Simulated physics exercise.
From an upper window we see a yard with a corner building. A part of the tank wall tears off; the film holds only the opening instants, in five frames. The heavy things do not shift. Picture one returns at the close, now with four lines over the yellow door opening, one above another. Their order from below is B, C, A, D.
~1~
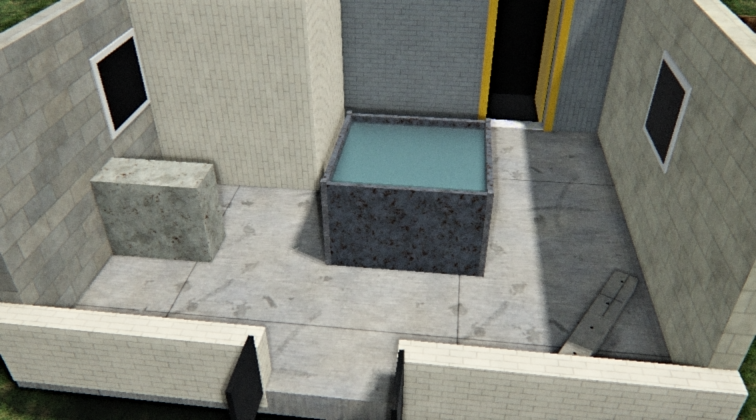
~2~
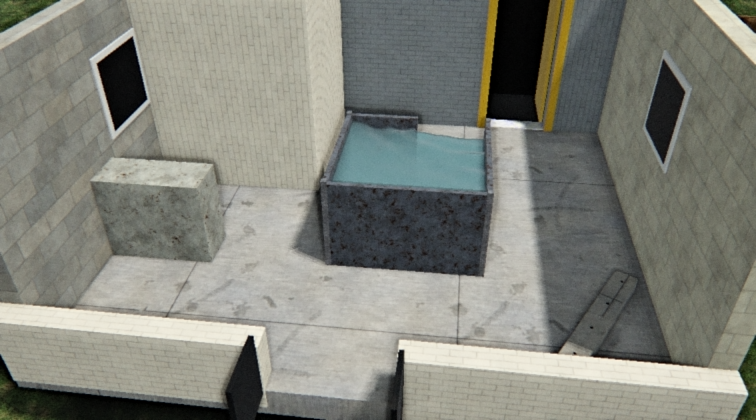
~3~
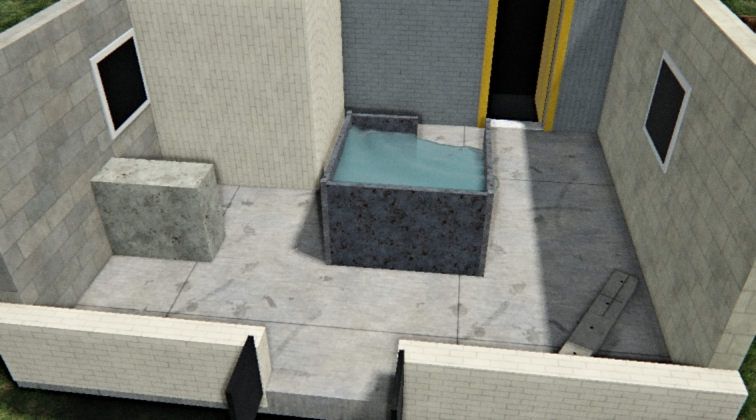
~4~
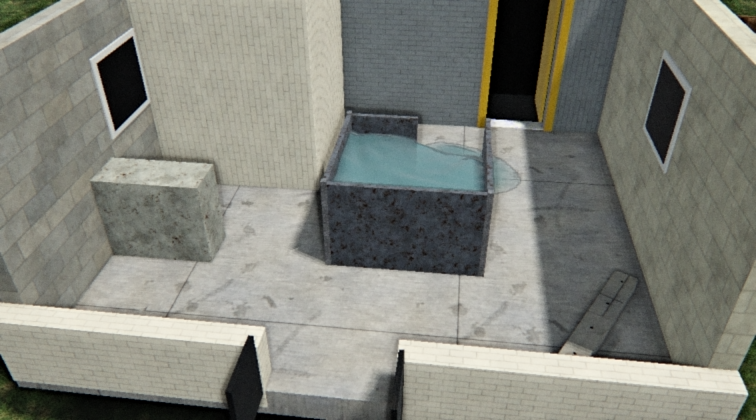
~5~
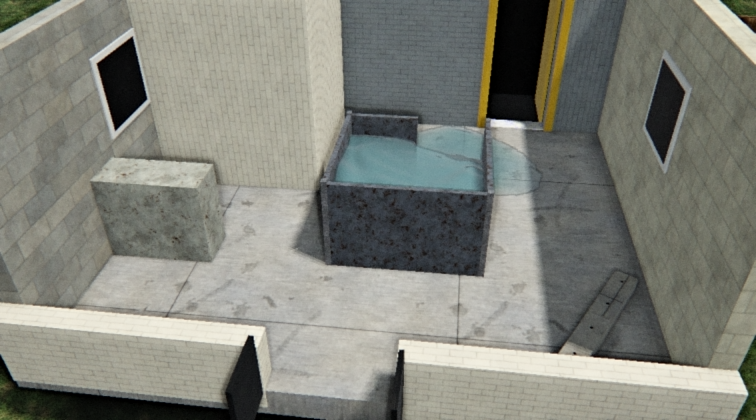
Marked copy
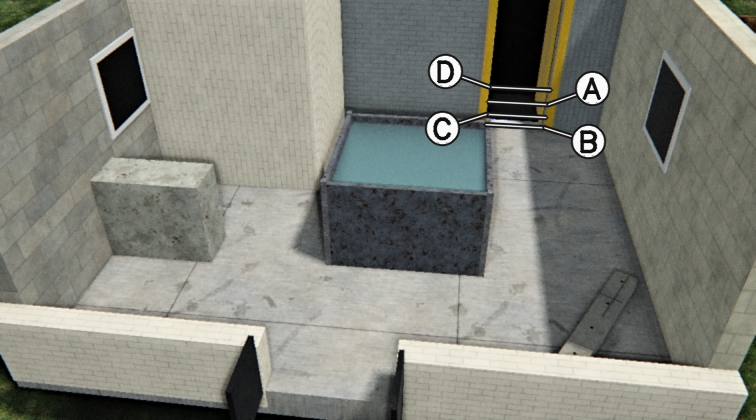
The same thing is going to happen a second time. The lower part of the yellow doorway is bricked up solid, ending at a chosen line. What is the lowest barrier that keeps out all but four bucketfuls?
Go for A.
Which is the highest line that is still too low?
Line C.
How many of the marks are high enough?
Two of the four.
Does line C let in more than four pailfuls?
Yes.
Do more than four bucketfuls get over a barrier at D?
No, that is safe.
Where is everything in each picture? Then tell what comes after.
Water in the tank at rest, its middle at (412, 156); foot of the yellow doorway at (514, 129); open gate at (331, 329).
Water covers 1 % of the ground, its front hidden from here.
Water covers 3 % of the ground, its front hidden from here.
Water covers 8 % of the ground, its front hidden from here.
Water covers 14 % of the ground and shows as far out as (458, 128).
On the marked copy, A at (518, 103); B at (514, 126); C at (516, 115); D at (520, 88); from the bottom up B, C, A, D.
For line A, a splash gets over, under a bucket.
For line B, dozens of bucketfuls pour in.
For line C, about 12 bucketfuls get in.
For line D, nothing gets over.
